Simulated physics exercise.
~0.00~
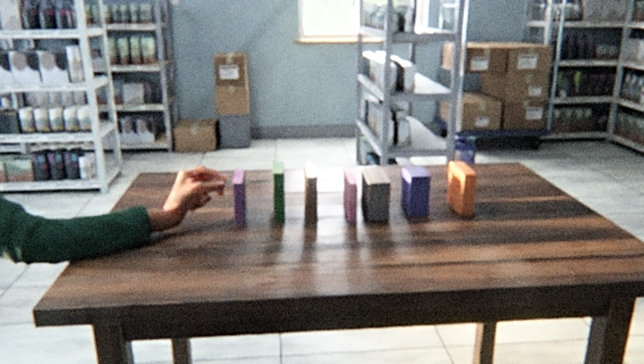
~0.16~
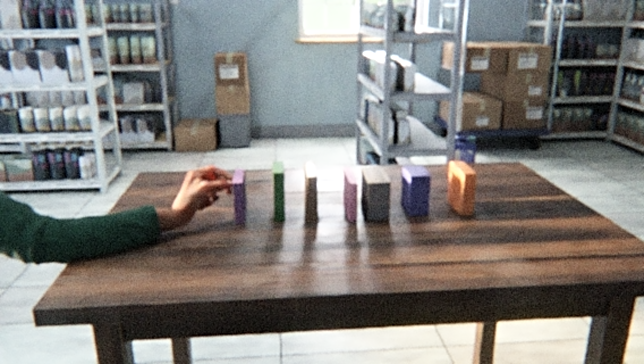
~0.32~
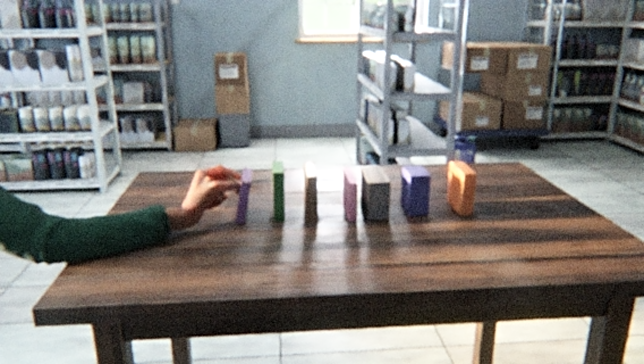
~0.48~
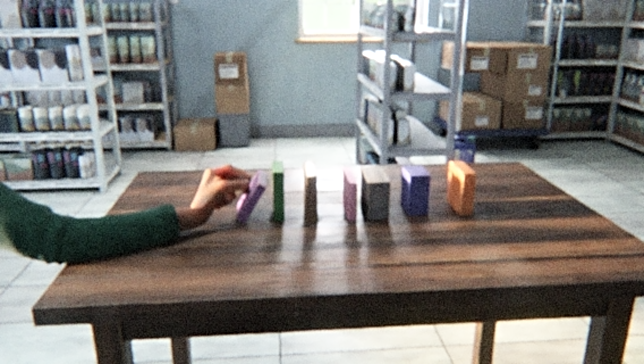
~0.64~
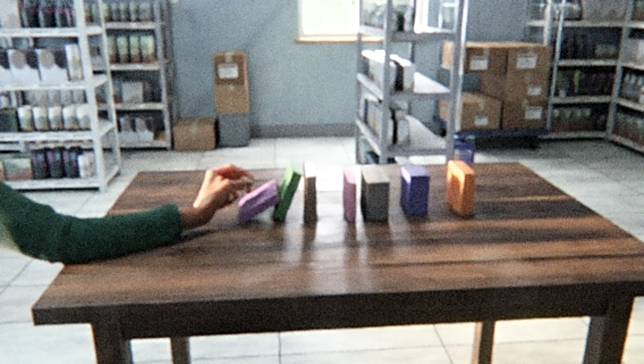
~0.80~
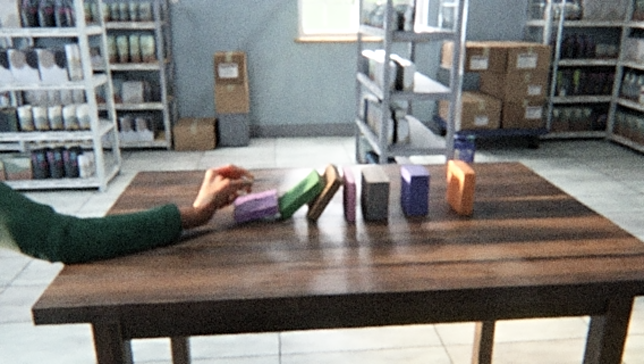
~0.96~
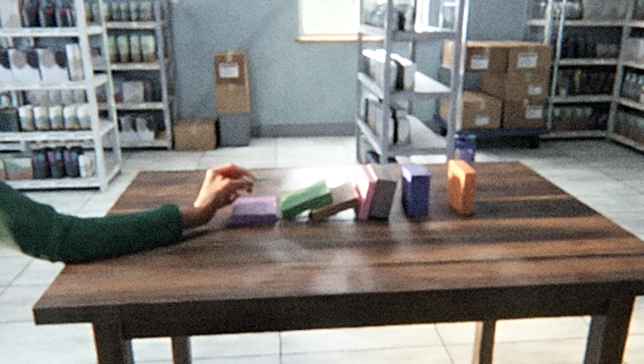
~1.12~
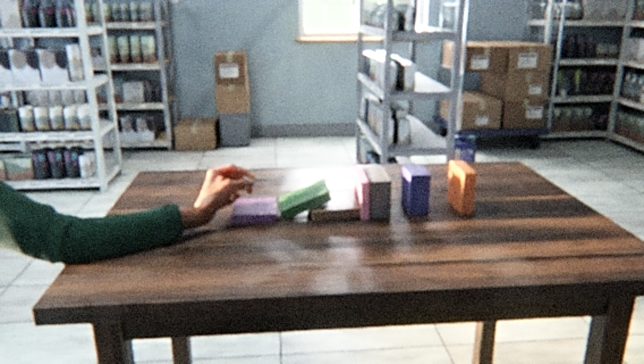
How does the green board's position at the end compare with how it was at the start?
The green board stood upright at the start, but by the end it had tipped over to the right and lay on its side.
